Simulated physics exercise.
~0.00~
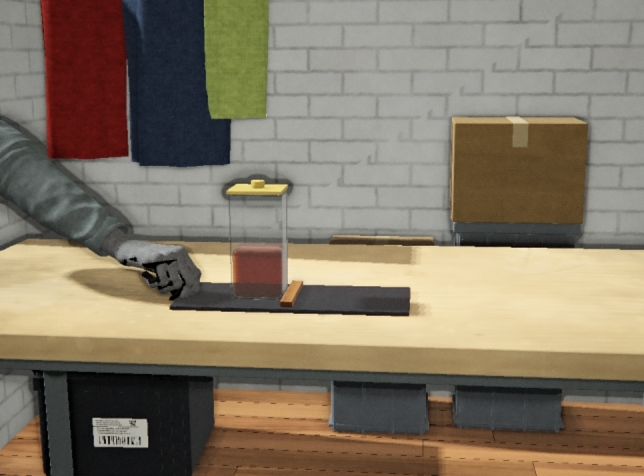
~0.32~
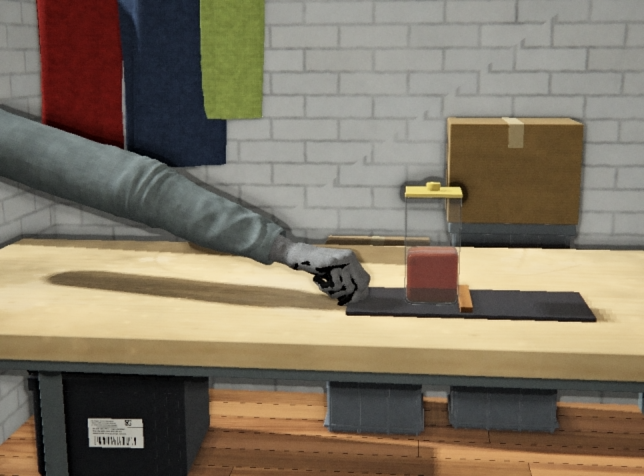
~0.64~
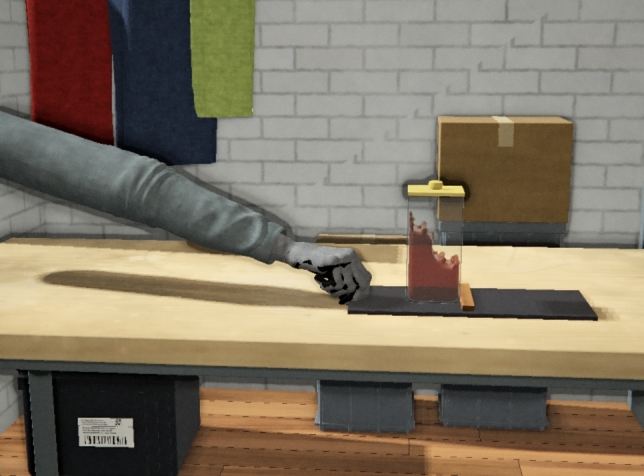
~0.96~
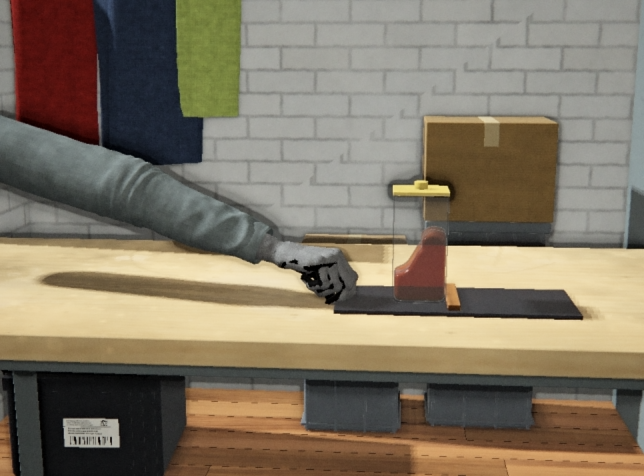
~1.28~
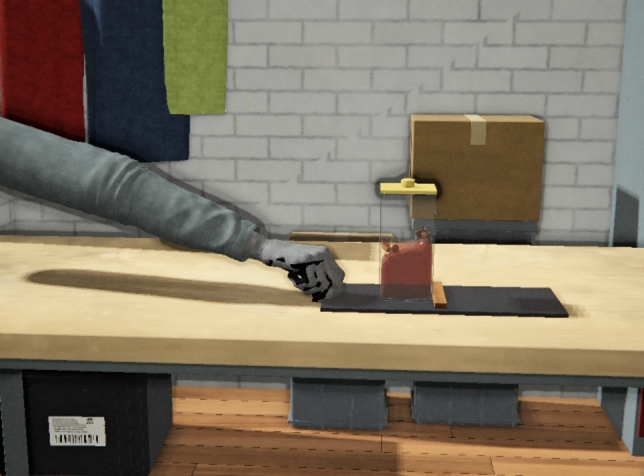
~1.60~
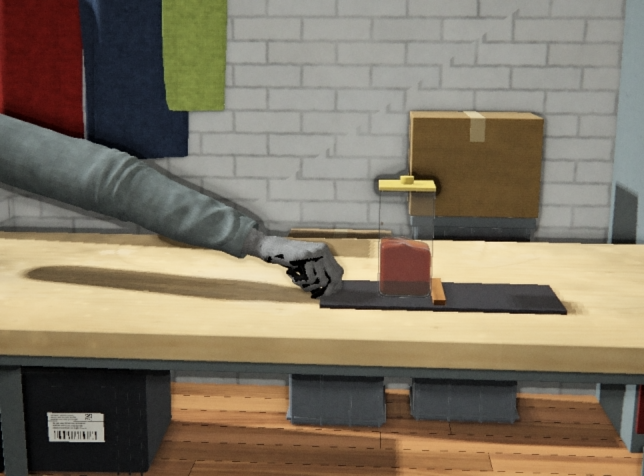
A gloved hand slid a dark board to the right across a wooden table, carrying a clear, yellow-capped container of reddish liquid, then stopped; the liquid surged up one side and sloshed back before settling, and the container ended upright on the board.
